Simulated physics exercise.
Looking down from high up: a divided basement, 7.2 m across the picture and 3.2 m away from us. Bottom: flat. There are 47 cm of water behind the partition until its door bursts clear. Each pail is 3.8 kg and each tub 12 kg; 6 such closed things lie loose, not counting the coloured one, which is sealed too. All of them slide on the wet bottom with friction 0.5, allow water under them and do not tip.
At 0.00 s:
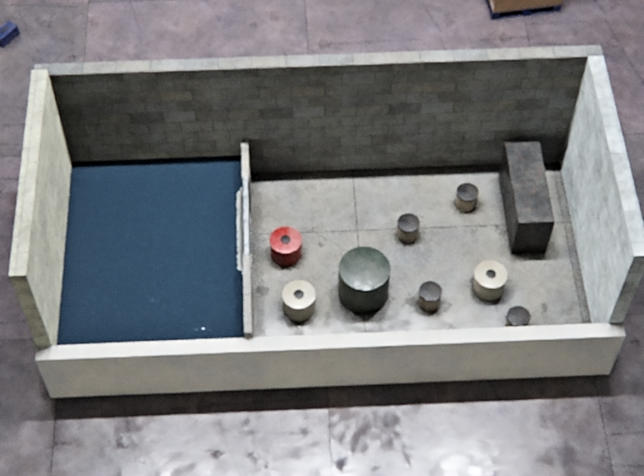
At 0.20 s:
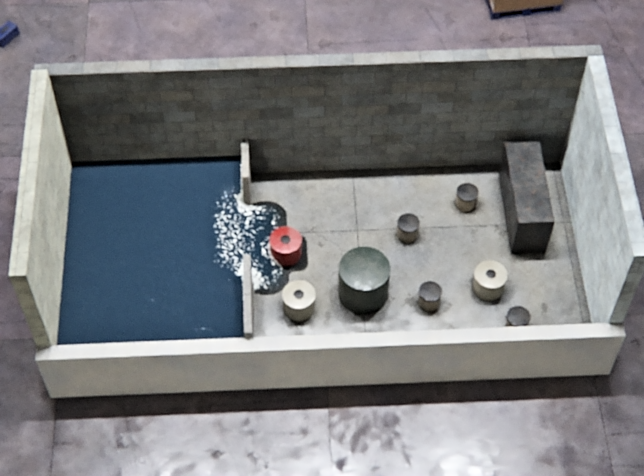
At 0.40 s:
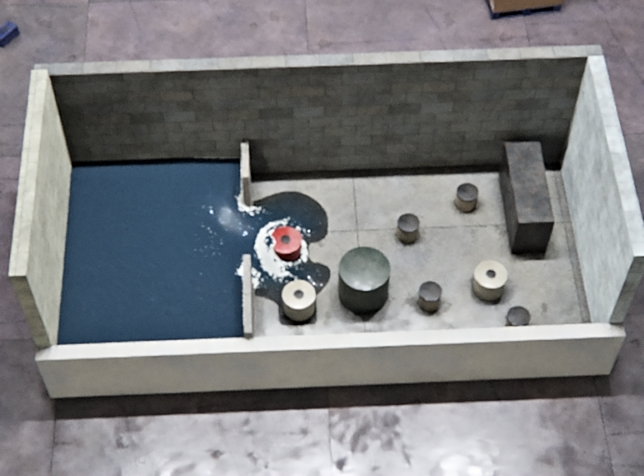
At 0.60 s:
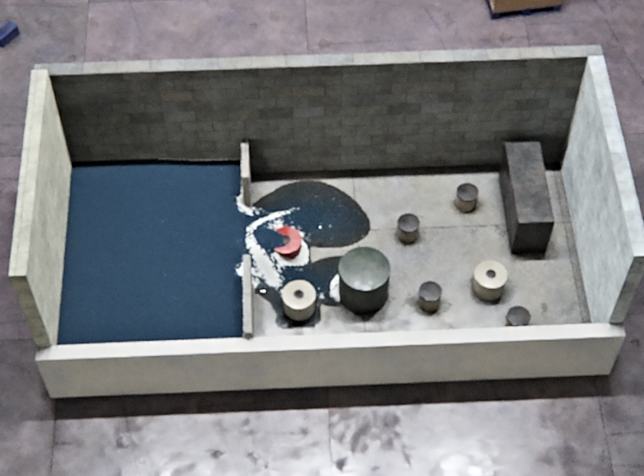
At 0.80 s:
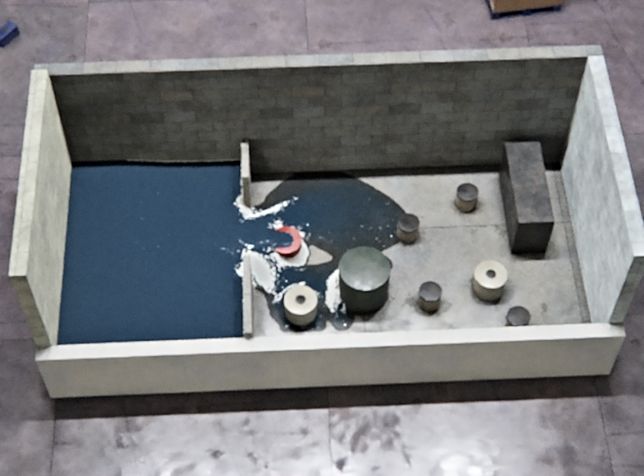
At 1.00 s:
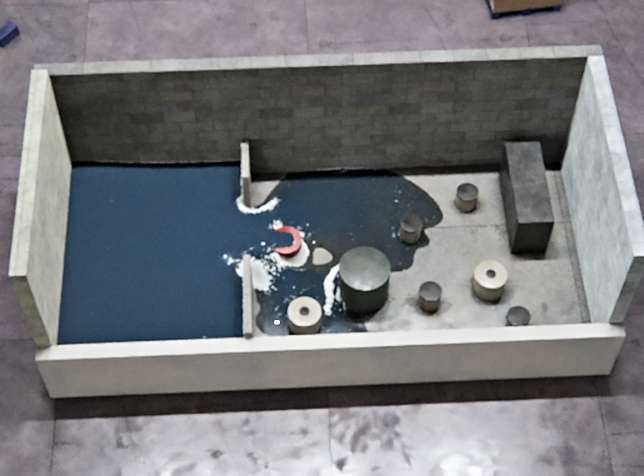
Divided basement seen from above, dark water bursting through a gap in the partition, surging around a red tub and spreading rightward.
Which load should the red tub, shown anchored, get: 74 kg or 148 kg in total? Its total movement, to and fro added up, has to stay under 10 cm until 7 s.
Only 148 kg works.
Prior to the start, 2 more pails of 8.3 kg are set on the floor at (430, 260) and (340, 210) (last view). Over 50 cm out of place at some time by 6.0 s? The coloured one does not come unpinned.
Within, then beyond.
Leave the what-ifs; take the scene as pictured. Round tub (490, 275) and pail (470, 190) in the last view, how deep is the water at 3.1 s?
About 9 and 11 cm.
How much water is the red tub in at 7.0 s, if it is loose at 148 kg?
12 cm, roughly.
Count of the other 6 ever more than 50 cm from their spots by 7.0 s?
It adds up to 6.
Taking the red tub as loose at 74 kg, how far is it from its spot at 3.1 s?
Around 30 centimetres out of place.
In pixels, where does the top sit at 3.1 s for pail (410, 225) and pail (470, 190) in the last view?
They end up about (464, 259) and (494, 262) in the last view.
After 1.4 s the red tub would be 23 cm from its start with 74 kg and 0 cm from its start with 148 kg; 17 cm of water round it then.
After 3.1 s the red tub would be 34 cm from its start with 74 kg and 0 cm from its start with 148 kg; 14 cm of water round it then.
After 4.9 s the red tub would be 34 cm from its start with 74 kg and 0 cm from its start with 148 kg; 13 cm of water round it then.
After 7.0 s the red tub would be 34 cm from its start with 74 kg and 0 cm from its start with 148 kg; 12 cm of water round it then.
